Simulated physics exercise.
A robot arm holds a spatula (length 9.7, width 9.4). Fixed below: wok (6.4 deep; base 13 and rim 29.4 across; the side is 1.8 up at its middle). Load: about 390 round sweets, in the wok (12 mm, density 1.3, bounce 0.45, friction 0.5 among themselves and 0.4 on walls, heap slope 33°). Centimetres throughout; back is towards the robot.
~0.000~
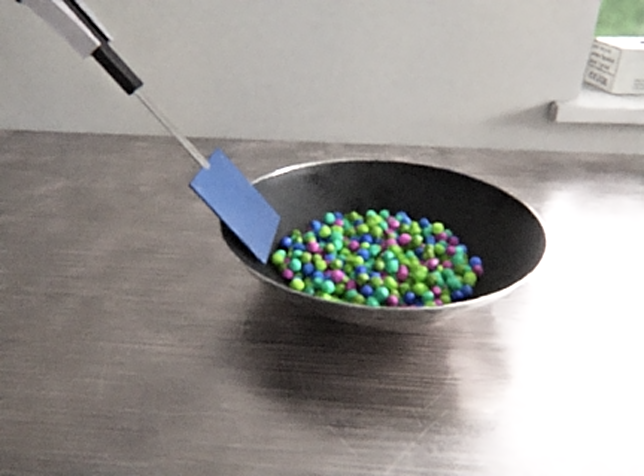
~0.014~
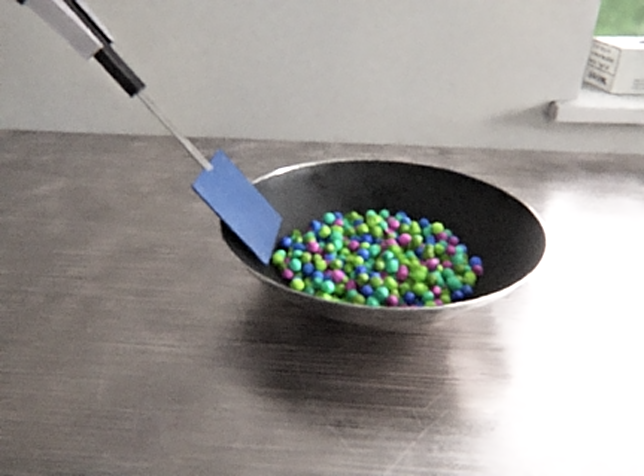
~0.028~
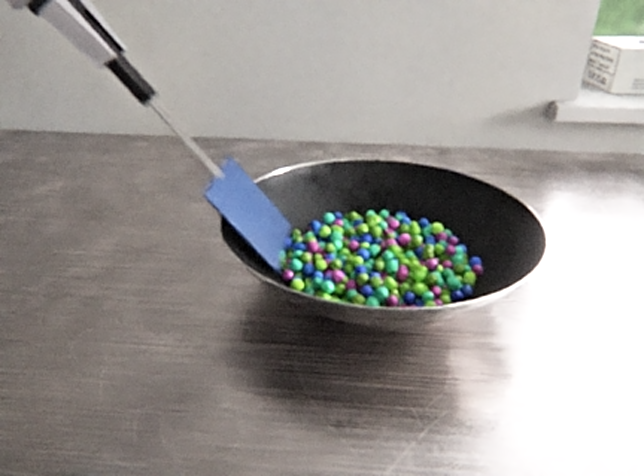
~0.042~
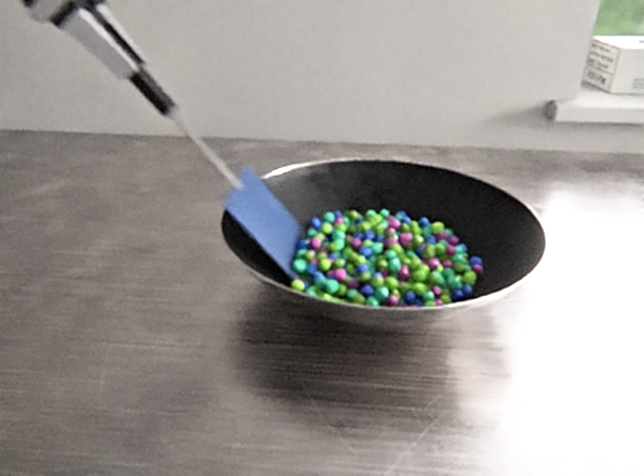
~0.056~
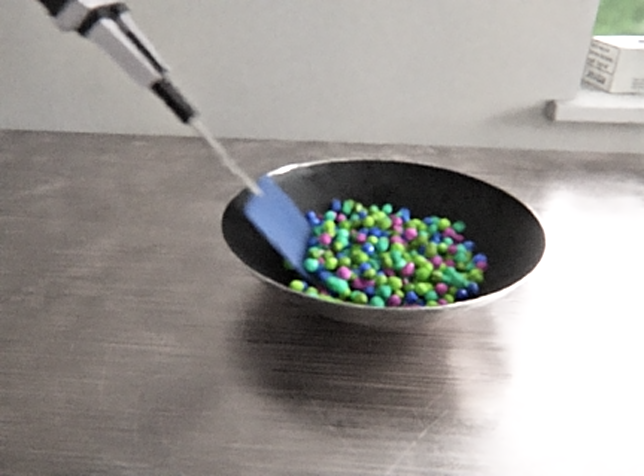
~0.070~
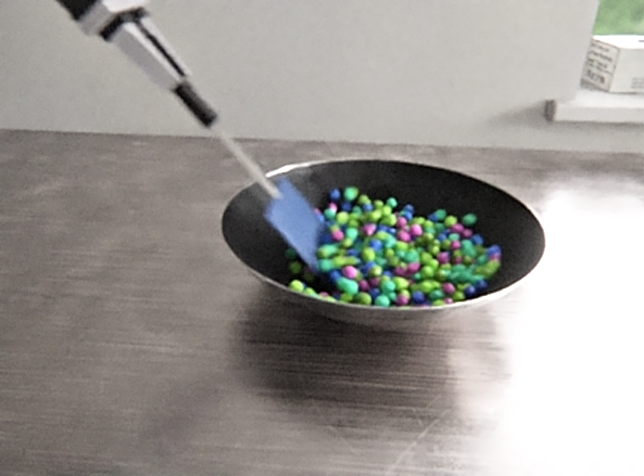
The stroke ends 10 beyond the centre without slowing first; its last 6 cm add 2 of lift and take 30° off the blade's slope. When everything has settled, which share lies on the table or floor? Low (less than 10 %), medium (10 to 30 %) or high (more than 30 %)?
Share on the table or floor: High (more than 30 %).
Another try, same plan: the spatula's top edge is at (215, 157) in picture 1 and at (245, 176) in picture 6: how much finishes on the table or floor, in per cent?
About 10 per cent.
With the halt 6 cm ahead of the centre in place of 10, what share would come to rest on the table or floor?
In that case some 5 per cent.
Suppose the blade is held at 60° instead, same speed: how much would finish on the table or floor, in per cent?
In that case some 45 per cent.
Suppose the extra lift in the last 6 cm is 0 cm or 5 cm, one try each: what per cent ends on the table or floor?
About 30 and 35 per cent.
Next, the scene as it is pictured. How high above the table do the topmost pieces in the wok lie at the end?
Roughly 4.0 cm.
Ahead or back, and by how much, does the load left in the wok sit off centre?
Some 3.5 cm ahead.
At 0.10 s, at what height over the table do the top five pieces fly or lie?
Roughly 6 cm.
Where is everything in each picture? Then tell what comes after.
In the first picture, spatula top edge at (204, 164), sloping 51°; upper third of the load around (378, 257), from x 275 to 475, top at y 215; 394 in the wok.
In the second picture, spatula top edge at (206, 166), sloping 51°; upper third of the load around (378, 257), from x 275 to 475, top at y 215.
In the third picture, spatula top edge at (217, 174), sloping 51°; upper third of the load around (378, 257), from x 280 to 475, top at y 215.
In the fourth picture, spatula top edge at (236, 184), sloping 51°; upper third of the load around (376, 253), from x 285 to 475, top at y 215.
In the fifth picture, spatula top edge at (256, 191), sloping 51°; upper third of the load around (381, 243), from x 285 to 480, top at y 205.
In the sixth picture, spatula top edge at (275, 195), sloping 51°; upper third of the load around (381, 244), from x 290 to 495, top at y 195; 394 in the wok.
By 0.10 s, sloping 51°, highest piece 7 above the table; 394 in the wok.
By 0.14 s, sloping 44°, highest piece 9 above the table; 394 in the wok.
By 0.36 s, sloping 21°, highest piece 19 above the table; 222 in the wok, 53 on the table or floor, 119 on the blade or in flight.
By 1.41 s, sloping 21°, highest piece 4 above the table; 222 in the wok, 172 on the table or floor.
Final count, 222 in the wok, 172 on the table or floor. That is 44 % on the table or floor.
